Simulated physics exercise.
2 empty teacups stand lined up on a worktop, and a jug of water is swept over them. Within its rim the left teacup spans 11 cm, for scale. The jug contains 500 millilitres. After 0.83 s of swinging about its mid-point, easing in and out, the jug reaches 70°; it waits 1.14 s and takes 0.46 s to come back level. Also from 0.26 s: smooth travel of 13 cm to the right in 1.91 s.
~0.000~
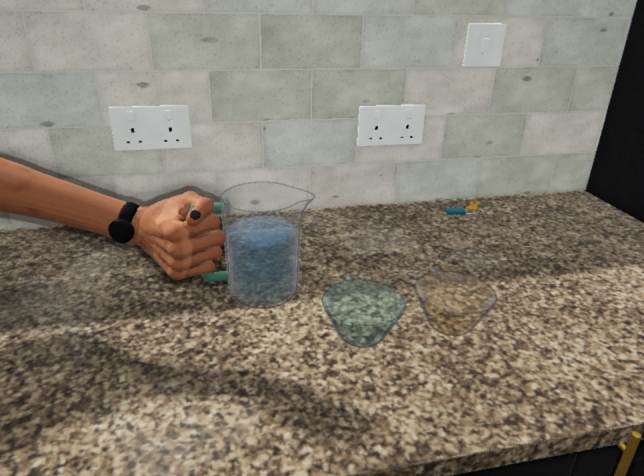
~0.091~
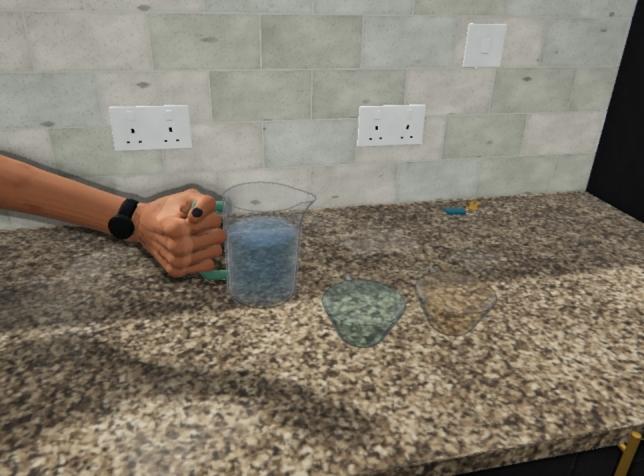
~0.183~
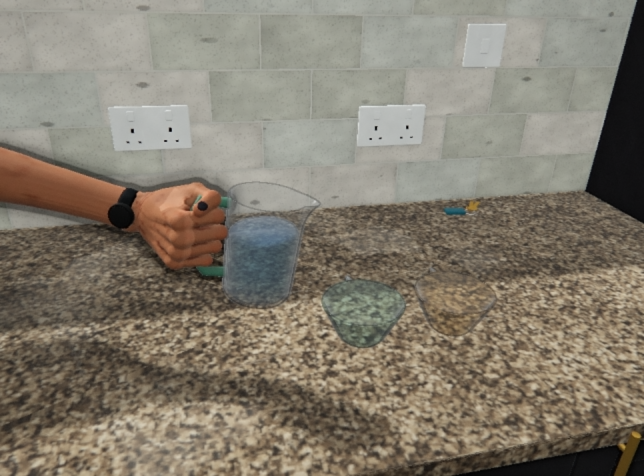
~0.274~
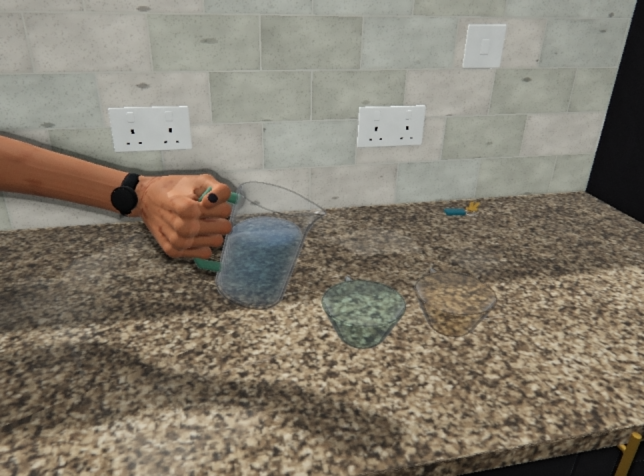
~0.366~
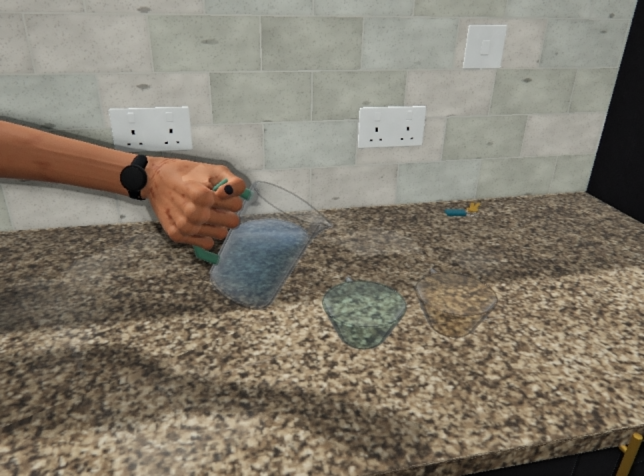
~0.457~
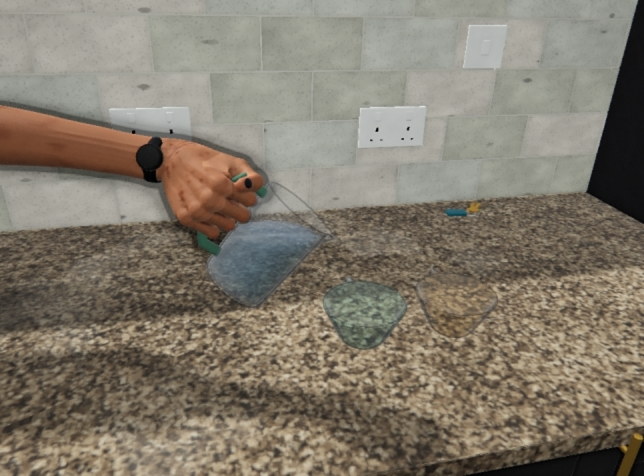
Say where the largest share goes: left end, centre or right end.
Left end.
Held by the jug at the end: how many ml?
About 180 ml.
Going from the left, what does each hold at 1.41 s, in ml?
The left one holds around 150 ml while the right one holds around 0 ml.
After 1.01 s the tilt is 70° and from the left they hold 80 ml, 0 ml, the jug 330 ml, and 5 ml is on the worktop.
After 1.41 s the tilt is 70° and from the left they hold 145 ml, 5 ml, the jug 240 ml, and 85 ml is on the worktop.
After 1.83 s the tilt is 70° and from the left they hold 145 ml, 30 ml, the jug 195 ml, and 125 ml is on the worktop.
After 2.29 s the tilt is 14° and from the left they hold 145 ml, 50 ml, the jug 175 ml, and 125 ml is on the worktop.
In the end from the left they hold 145 ml, 55 ml, the jug 175 ml, and 125 ml is on the worktop.
